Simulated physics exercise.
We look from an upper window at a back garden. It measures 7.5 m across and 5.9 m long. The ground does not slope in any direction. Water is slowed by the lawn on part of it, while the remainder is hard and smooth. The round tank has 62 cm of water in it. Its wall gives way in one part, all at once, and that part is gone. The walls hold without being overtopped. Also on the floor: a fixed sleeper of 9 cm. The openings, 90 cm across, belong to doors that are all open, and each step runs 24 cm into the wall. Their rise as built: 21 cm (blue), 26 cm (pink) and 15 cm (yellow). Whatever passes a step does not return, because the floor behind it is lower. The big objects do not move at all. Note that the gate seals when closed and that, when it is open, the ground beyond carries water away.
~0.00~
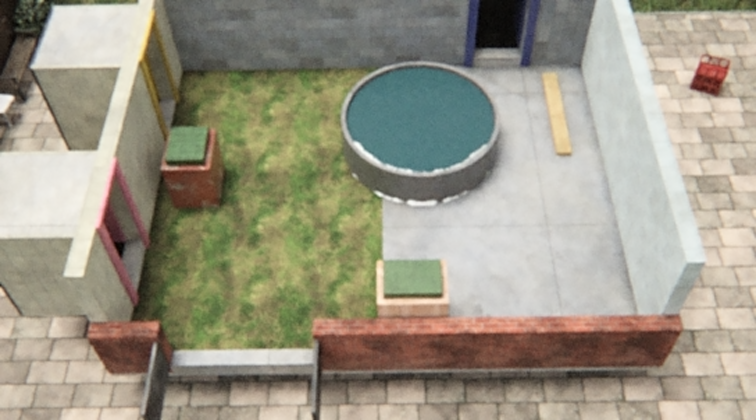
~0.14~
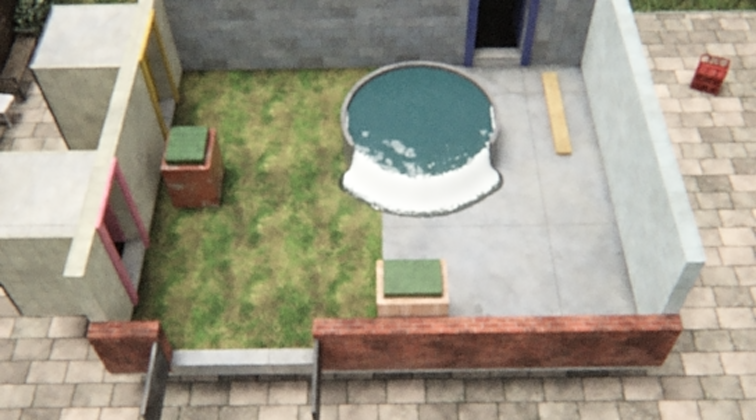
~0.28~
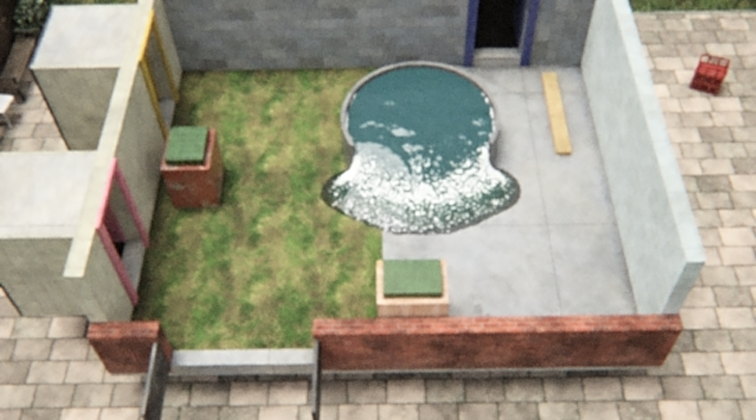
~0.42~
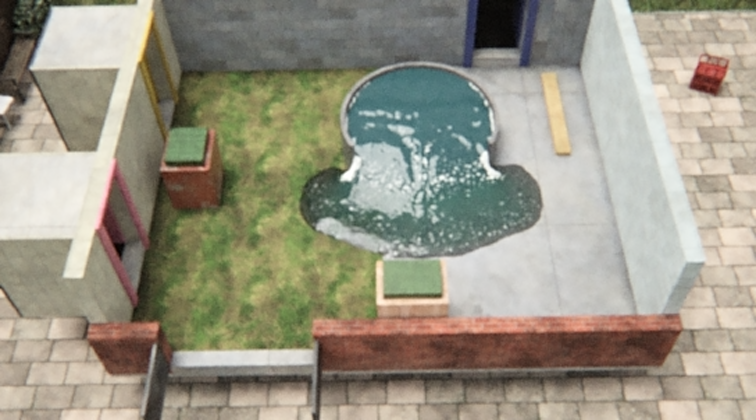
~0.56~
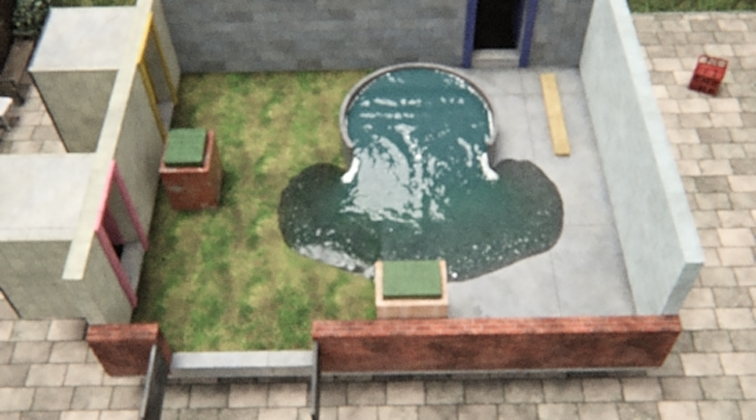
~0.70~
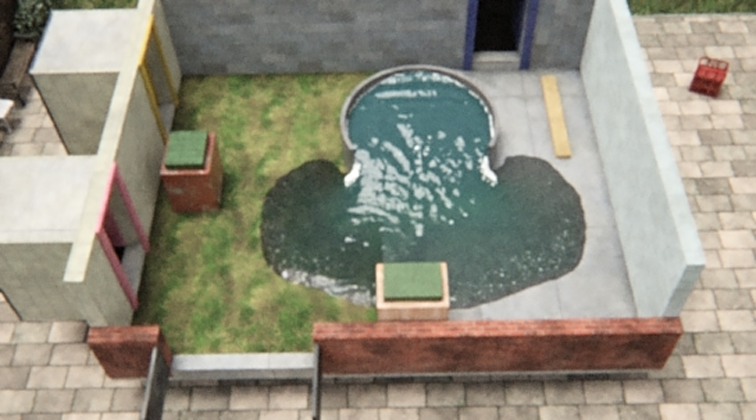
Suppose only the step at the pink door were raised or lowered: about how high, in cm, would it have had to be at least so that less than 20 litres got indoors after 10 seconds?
It would have had to be about 6.5 cm high.
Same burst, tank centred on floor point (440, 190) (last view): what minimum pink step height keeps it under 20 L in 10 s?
Minimum: Approx. 6.0 cm.
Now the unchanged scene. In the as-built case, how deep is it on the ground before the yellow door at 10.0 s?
3.0 cm.
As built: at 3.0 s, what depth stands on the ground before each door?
Blue door 0 cm, pink door 0 cm, yellow door 0 cm.
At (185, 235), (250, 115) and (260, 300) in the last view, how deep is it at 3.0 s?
Taking the spots in order: About 2, 0 and 9 centimetres.
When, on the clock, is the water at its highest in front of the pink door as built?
Approximately 5.0 s.
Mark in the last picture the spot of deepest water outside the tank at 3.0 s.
(626, 347).
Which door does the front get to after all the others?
Yellow.
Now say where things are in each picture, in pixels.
Still water, 62 cm deep, in the round tank at (420, 119); the pink door at (124, 235) is dry, in the first frame.
The gap is at (422, 191), the front 0.4 m out at (497, 187); the back of the round tank holds 62 cm, in the second frame.
The front is at (327, 198), 0.7 m from the gap at (422, 193); 2.0 m2 of floor is wet, 62 cm left at the back, in the third frame.
Water pours out at (422, 195) and has run 1.2 m, to (314, 225); about 8 cm deep outside, 62 cm at the back, in the fourth frame.
The front is at (297, 248), 1.7 m from the gap at (421, 197); 7.0 m2 of floor is wet, 62 cm left at the back, in the fifth frame.
Water pours out at (422, 199) and has run 2.1 m, to (562, 271); about 5 cm deep outside, 56 cm at the back; 2.0 m in a straight line remain to the pink door at (123, 239), in the sixth frame.
After 1.4 s water covers 45 % of the floor, deepest (32 cm) near (387, 297); it has not reached the pink door.
After 3.0 s water covers 55 % of the floor, deepest (37 cm) near (626, 347); it has not reached the pink door.
After 10.0 s water covers 100 % of the floor, deepest (12 cm) near (579, 85); 6 cm at the pink door, 0 litres in over its 26 cm step.
At the pink door as built, the water arrived by 3.4 s and peaked near 12 cm at 4.8 s.
With a step of 6 cm, 26 litres would have come in within the 10 s; with 8 cm, 9 litres. So under 20 litres takes about 6.5 cm.
